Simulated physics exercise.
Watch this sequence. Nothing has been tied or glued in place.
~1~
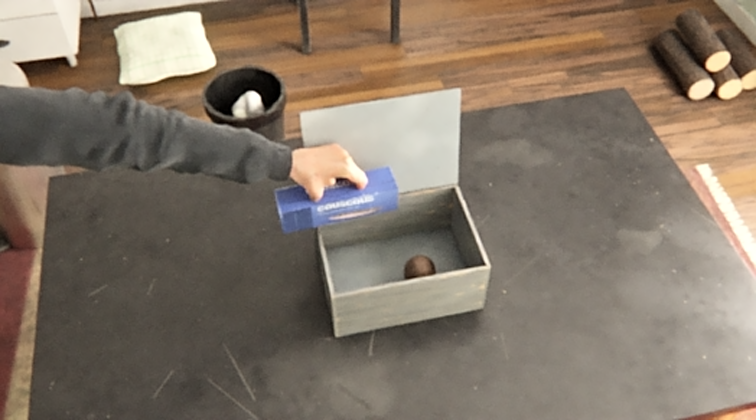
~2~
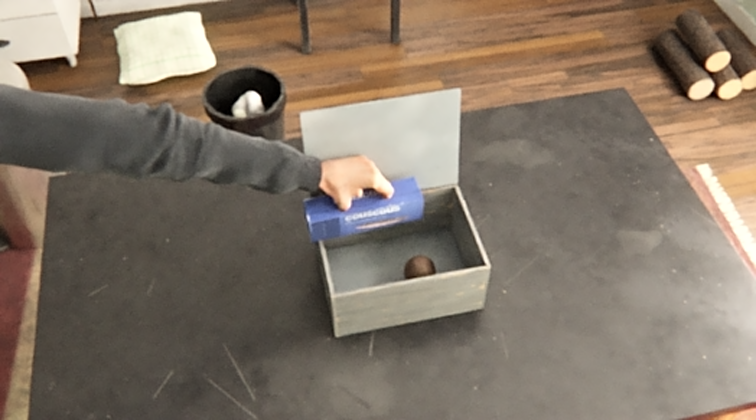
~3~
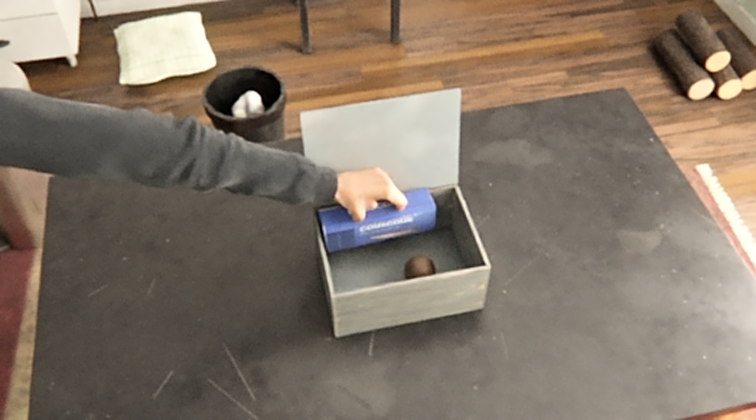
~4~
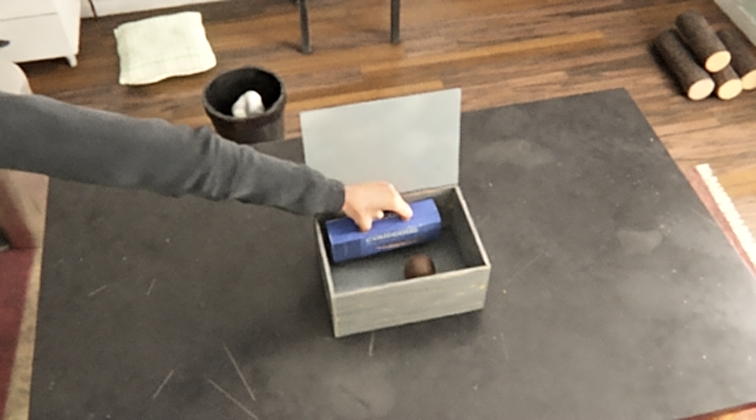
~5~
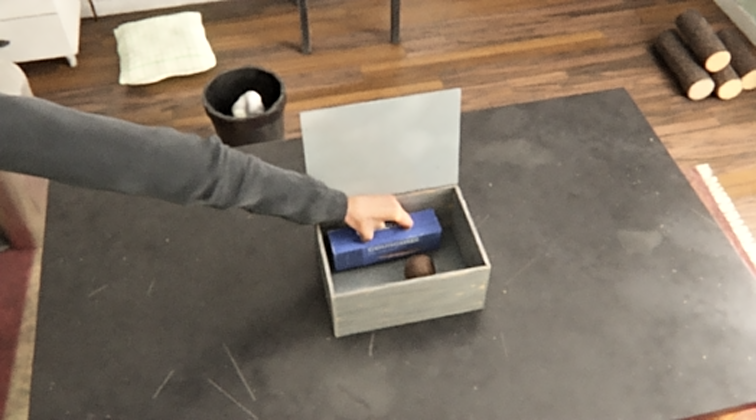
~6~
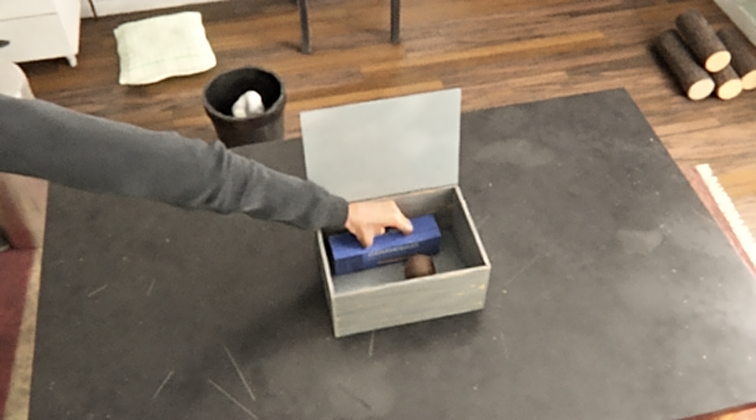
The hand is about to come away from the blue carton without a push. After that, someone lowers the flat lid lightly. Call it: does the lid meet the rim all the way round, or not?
It meets the rim all the way round.
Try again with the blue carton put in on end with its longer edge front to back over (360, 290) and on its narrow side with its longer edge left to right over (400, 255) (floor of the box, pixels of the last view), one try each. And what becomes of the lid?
First try: It is held up; second try: It shuts flat.
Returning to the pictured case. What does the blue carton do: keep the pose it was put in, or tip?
Looking at the last picture, the blue carton is left as set.
Then, 1.30 s on from there, lid 79° above the rim.
Then, 1.70 s on from there, lid 47° above the rim.
Then, 2.00 s on from there, lid 12° above the rim.
In the end, lid shut; both unmoved. At the end, from the last picture's camera, blue carton near (385, 245).
